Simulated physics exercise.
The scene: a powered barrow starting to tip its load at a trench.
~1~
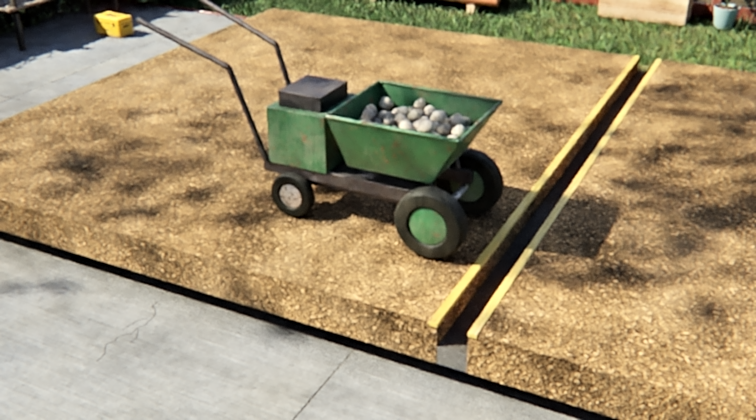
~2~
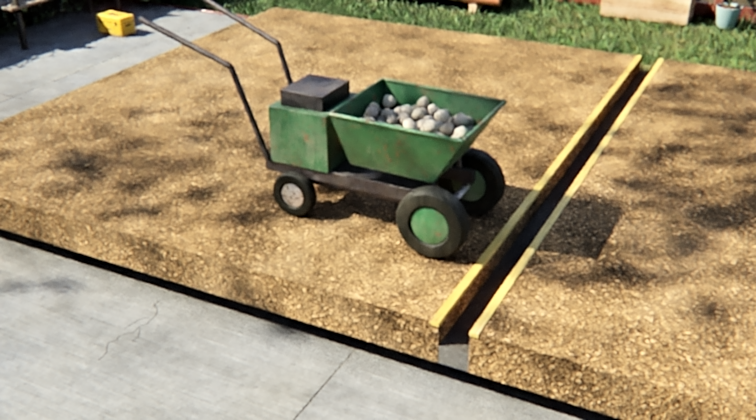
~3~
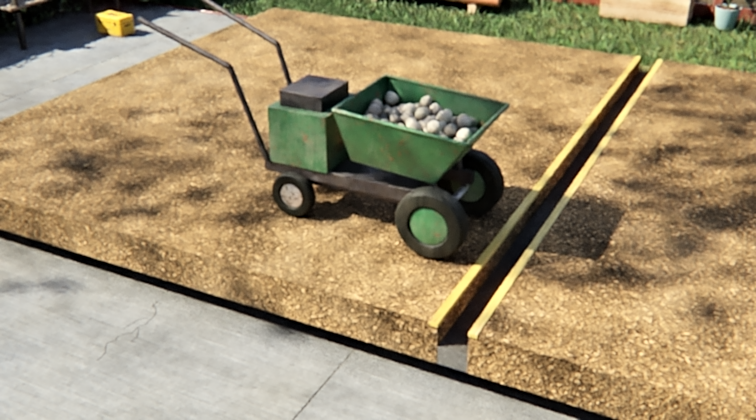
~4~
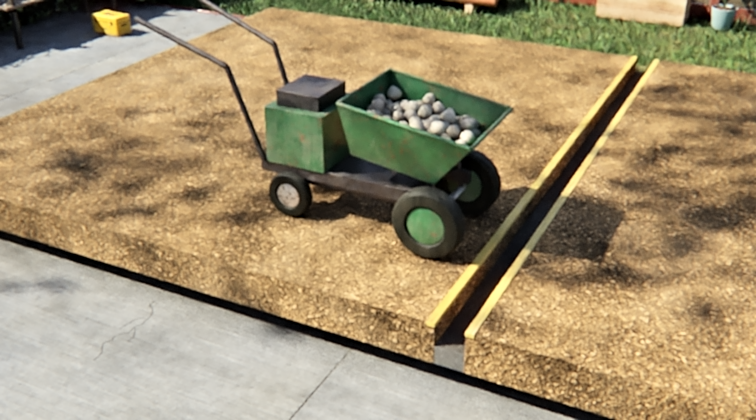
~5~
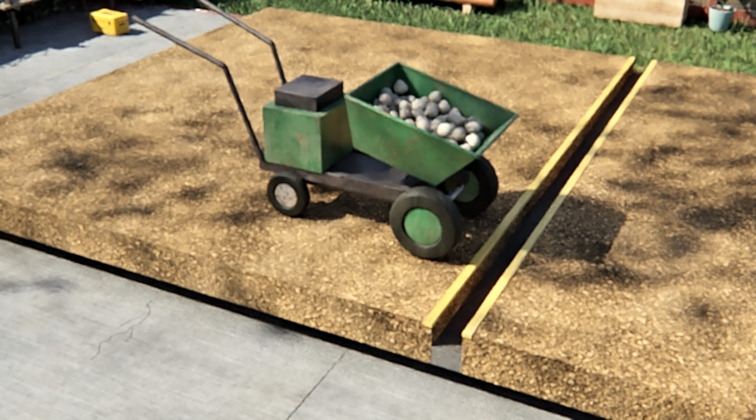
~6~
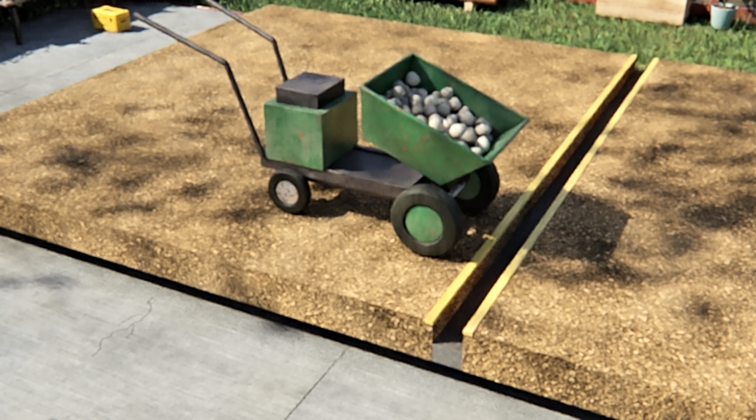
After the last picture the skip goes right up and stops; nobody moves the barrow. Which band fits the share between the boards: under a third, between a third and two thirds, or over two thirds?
It catches under a third.
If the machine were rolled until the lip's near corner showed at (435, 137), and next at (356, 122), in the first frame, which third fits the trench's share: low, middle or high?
At the first place under a third, at the second less than a third.
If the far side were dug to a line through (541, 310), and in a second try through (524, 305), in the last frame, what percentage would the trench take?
Near 60 % and 40 %.
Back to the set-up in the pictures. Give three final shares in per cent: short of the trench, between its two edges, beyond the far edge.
About: Short 0, between 0, beyond 85 per cent.
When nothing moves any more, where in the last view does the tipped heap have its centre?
Around (575, 255).
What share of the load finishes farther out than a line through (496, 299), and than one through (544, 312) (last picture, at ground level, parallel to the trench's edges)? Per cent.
The first gives 80 %, the second 40 %.
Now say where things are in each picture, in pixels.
The first picture shows lip of the skip (459, 142), level; top of the load (405, 126), river pebbles; first edge of the trench (459, 289); far edge (496, 299), the trench under half as wide as the skip, and about as deep as wide.
The second picture shows lip of the skip (463, 142), tipped barely; top of the load (417, 128).
The third picture shows lip of the skip (466, 145), tipped barely; top of the load (408, 119).
The fourth picture shows lip of the skip (471, 149), tipped a little; top of the load (399, 116).
The fifth picture shows lip of the skip (477, 156), tipped a little; top of the load (394, 117).
The sixth picture shows lip of the skip (488, 163), tipped clearly; top of the load (402, 105); first edge of the trench (455, 287); far edge (492, 297).
Just after the last frame, skip tipped steeply; every one in the skip.
A moment on, skip tipped right over; the larger part in the skip; roughly a quarter beyond it; just a few falling.
Further on, skip tipped right over; roughly a quarter in the skip; the larger part beyond it.
When it is over, skip tipped right over; about a tenth in the skip; just a few in or heaped over the trench; the larger part beyond it.
